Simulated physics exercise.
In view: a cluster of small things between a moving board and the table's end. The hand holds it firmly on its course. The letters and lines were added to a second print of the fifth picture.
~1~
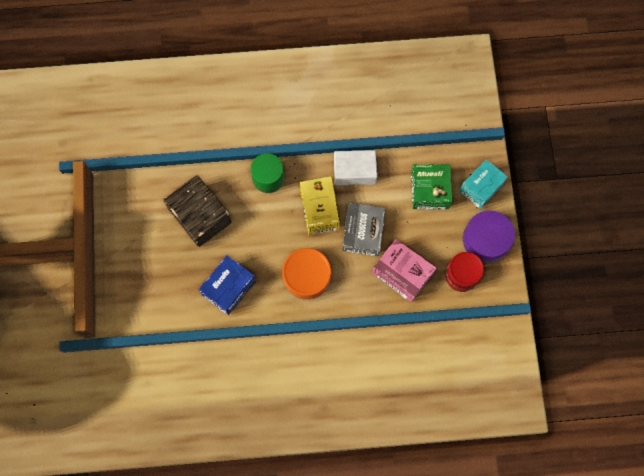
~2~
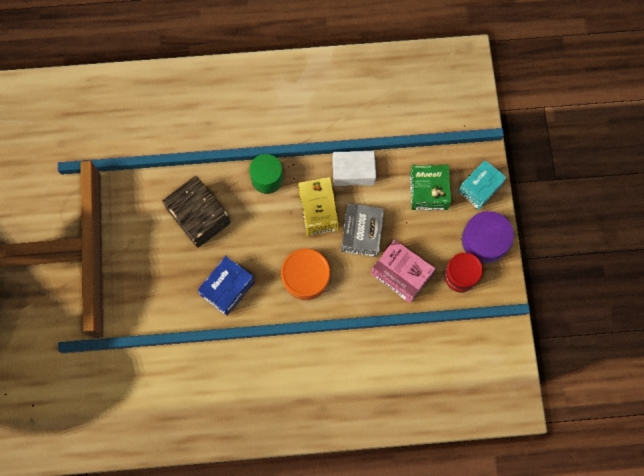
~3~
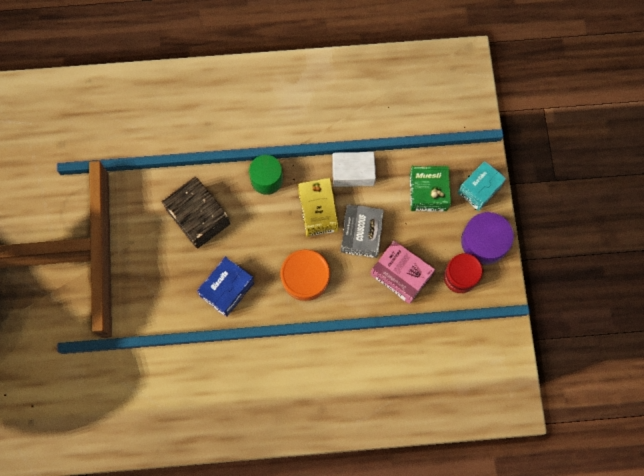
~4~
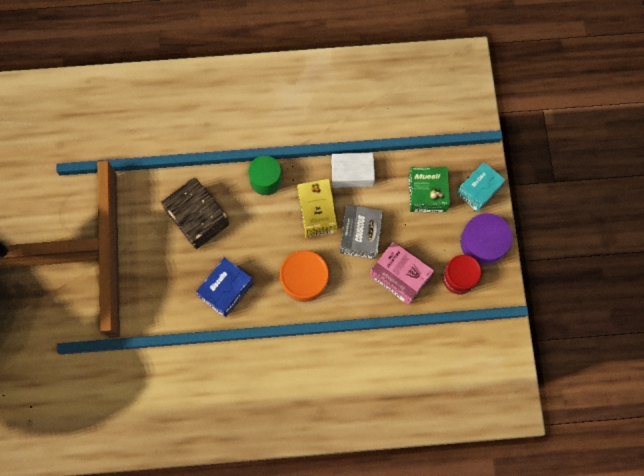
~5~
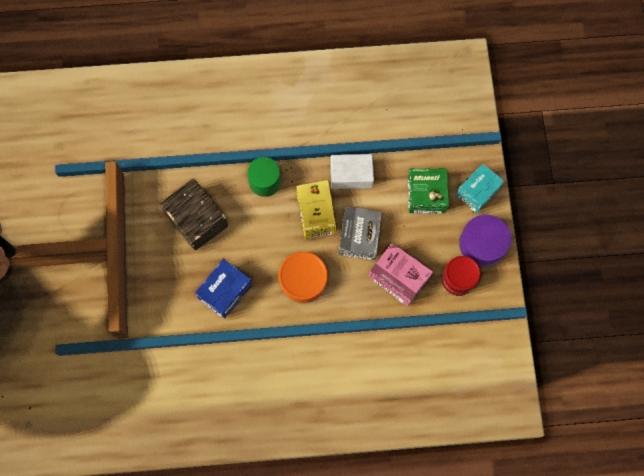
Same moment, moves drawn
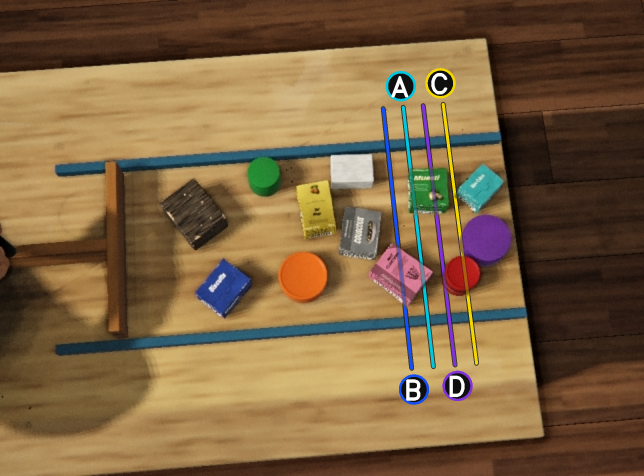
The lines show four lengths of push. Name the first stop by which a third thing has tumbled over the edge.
B is the first line that does it.
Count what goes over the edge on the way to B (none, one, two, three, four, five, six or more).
By then, three.
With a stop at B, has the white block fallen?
No.
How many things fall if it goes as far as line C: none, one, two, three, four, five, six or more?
In all, six or more.
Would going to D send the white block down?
No.
On the marked copy, A at (418, 232); B at (397, 233); C at (459, 228); D at (438, 230).
Taking B. A third of the way, board (215, 236); blue box (253, 282); black block (244, 222).
Two thirds of the way, board (317, 228); red tub (465, 277); pink box (428, 287).
When it is over, board (395, 222); turquoise packet over the edge; red tub over the edge; three fallen.
As for the rest, A drops four, but is farther than needed; C drops eight, but is farther than needed; D drops six, but is farther than needed.
